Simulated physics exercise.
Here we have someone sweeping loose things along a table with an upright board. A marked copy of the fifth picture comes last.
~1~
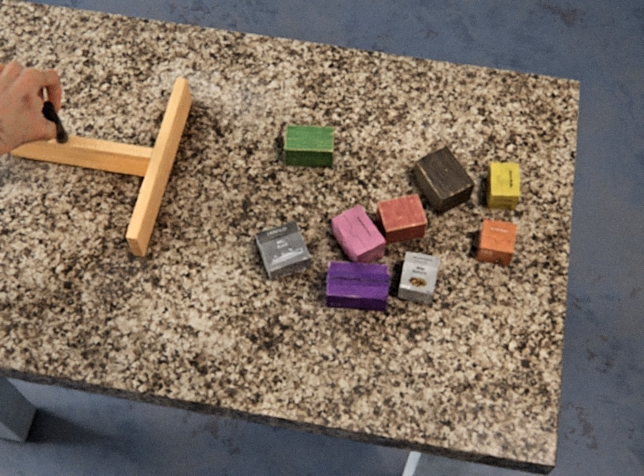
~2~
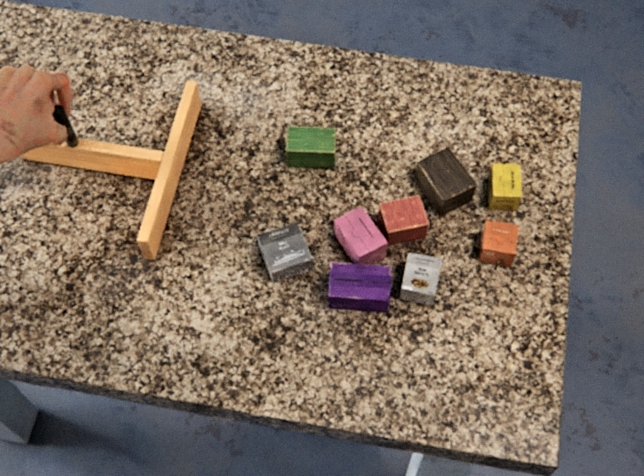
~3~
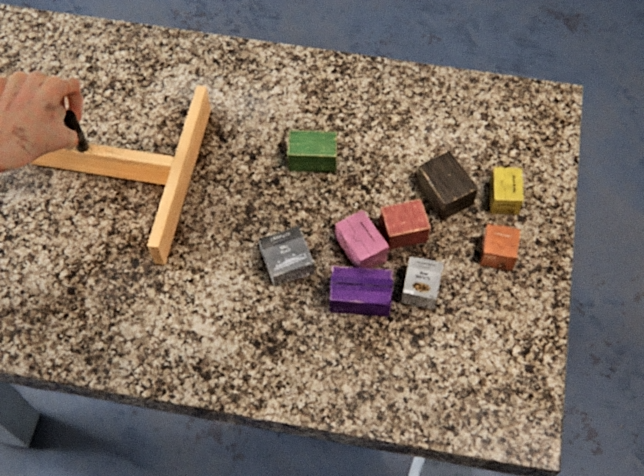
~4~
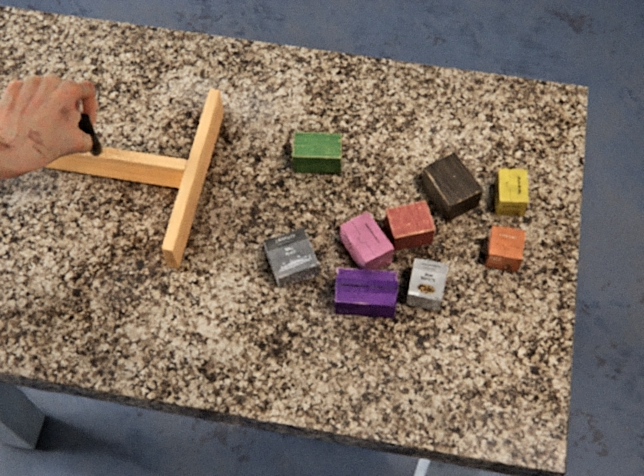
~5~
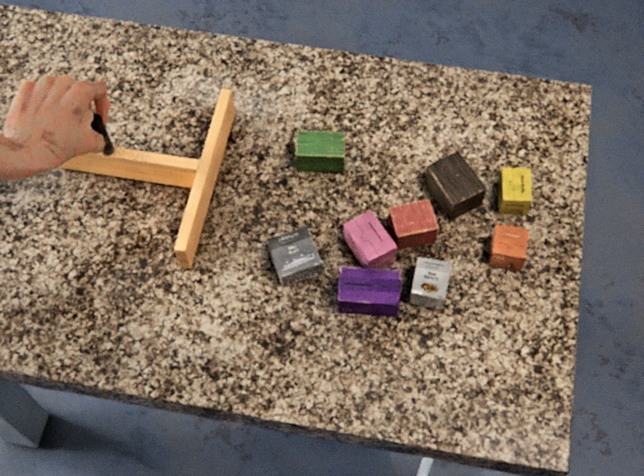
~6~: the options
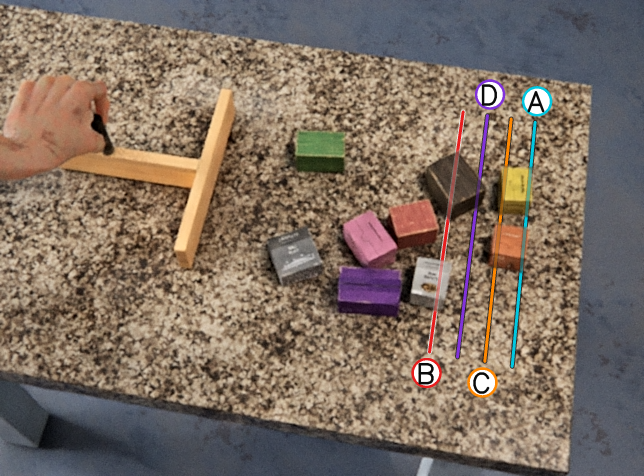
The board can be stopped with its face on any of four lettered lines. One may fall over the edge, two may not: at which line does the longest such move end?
As far as mark C.
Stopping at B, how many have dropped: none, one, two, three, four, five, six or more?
The count is none.
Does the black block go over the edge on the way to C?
No.
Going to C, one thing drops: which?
It is the yellow packet.
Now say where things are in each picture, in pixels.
Green block (310, 146); red block (401, 220); white packet (419, 278), in the first frame.
Board (168, 157); black block (445, 181), in the second frame.
Board (178, 162); grey box (287, 256), in the third frame.
Board (192, 166); orange box (505, 249), in the fourth frame.
Board (204, 166); green block (321, 152); red block (413, 225); white packet (430, 283), in the fifth frame.
On the copy, A at (524, 236); B at (447, 224); C at (499, 232); D at (474, 228).
On C. First, board (308, 181); green block (347, 158); grey box (321, 267).
Then, board (415, 198); yellow packet (529, 195); black block (496, 201).
Finally, board (500, 211); yellow packet over the edge; black block (575, 216); one fallen.
By contrast, A drops four; B is within the limit but short; D is within the limit but short.
